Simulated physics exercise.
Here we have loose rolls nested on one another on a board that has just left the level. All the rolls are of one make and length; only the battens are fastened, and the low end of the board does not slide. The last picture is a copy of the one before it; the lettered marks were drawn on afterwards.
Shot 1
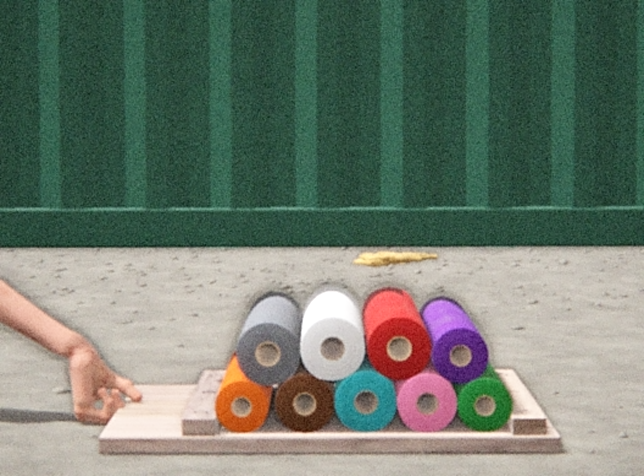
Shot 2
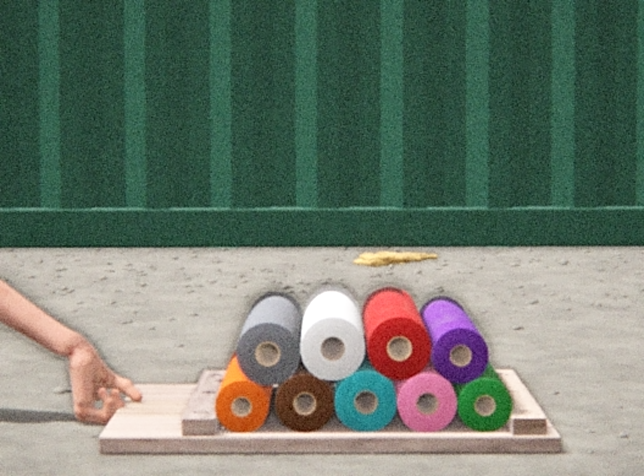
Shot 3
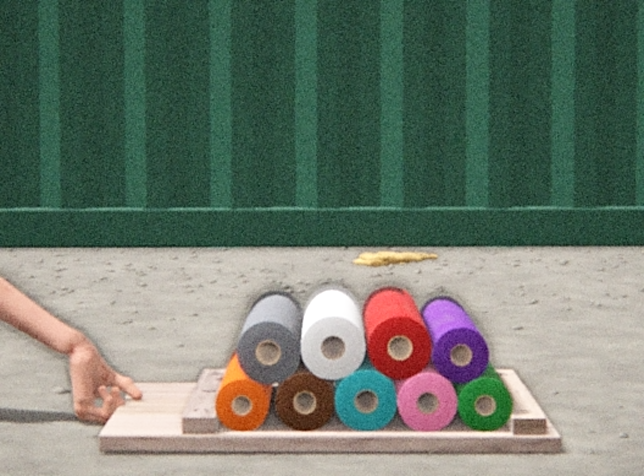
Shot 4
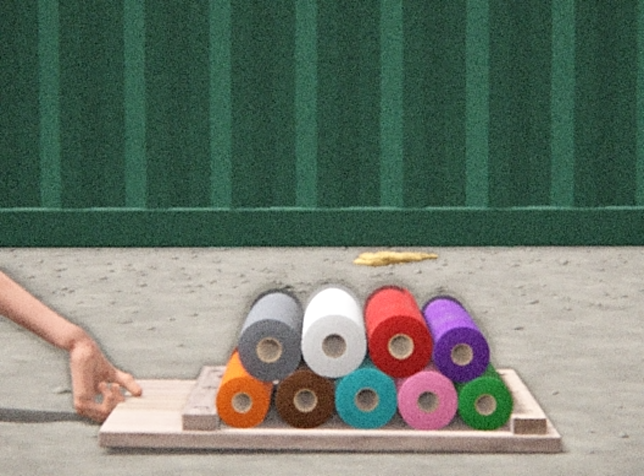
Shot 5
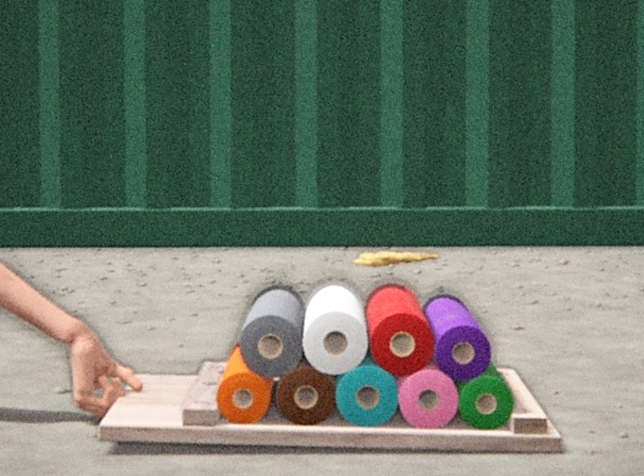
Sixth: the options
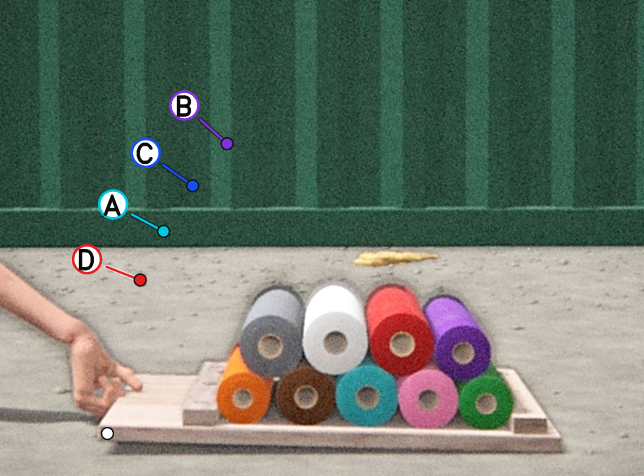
The clip opens on a hand at the left end of a wooden board, where nine coloured rolls lie stacked in two rows before a green ribbed wall. At first almost nothing moves; then the hand raises the board's left end very slightly, and the rolls stay nested together as it tilts.
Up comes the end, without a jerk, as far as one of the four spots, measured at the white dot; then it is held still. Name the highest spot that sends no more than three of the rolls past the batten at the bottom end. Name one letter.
Mark A is as high as it can go.
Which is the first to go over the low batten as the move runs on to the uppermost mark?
First is the purple one.
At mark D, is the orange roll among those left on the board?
Yes, with D.
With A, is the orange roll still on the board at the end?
Yes, with A.
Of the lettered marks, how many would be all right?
Two of the four.
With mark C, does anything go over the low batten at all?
At C: Yes.
On the copy, A at (163, 232); B at (227, 144); C at (193, 186); D at (140, 280); the white dot at (107, 434).
On A. First, board at 17°.
Then, board at 28°.
Finally, board at 28°, two over the low batten (red, purple).
By contrast, B four over the low batten (red, grey, purple, white); C four over the low batten (red, grey, purple, white); D none over the low batten.
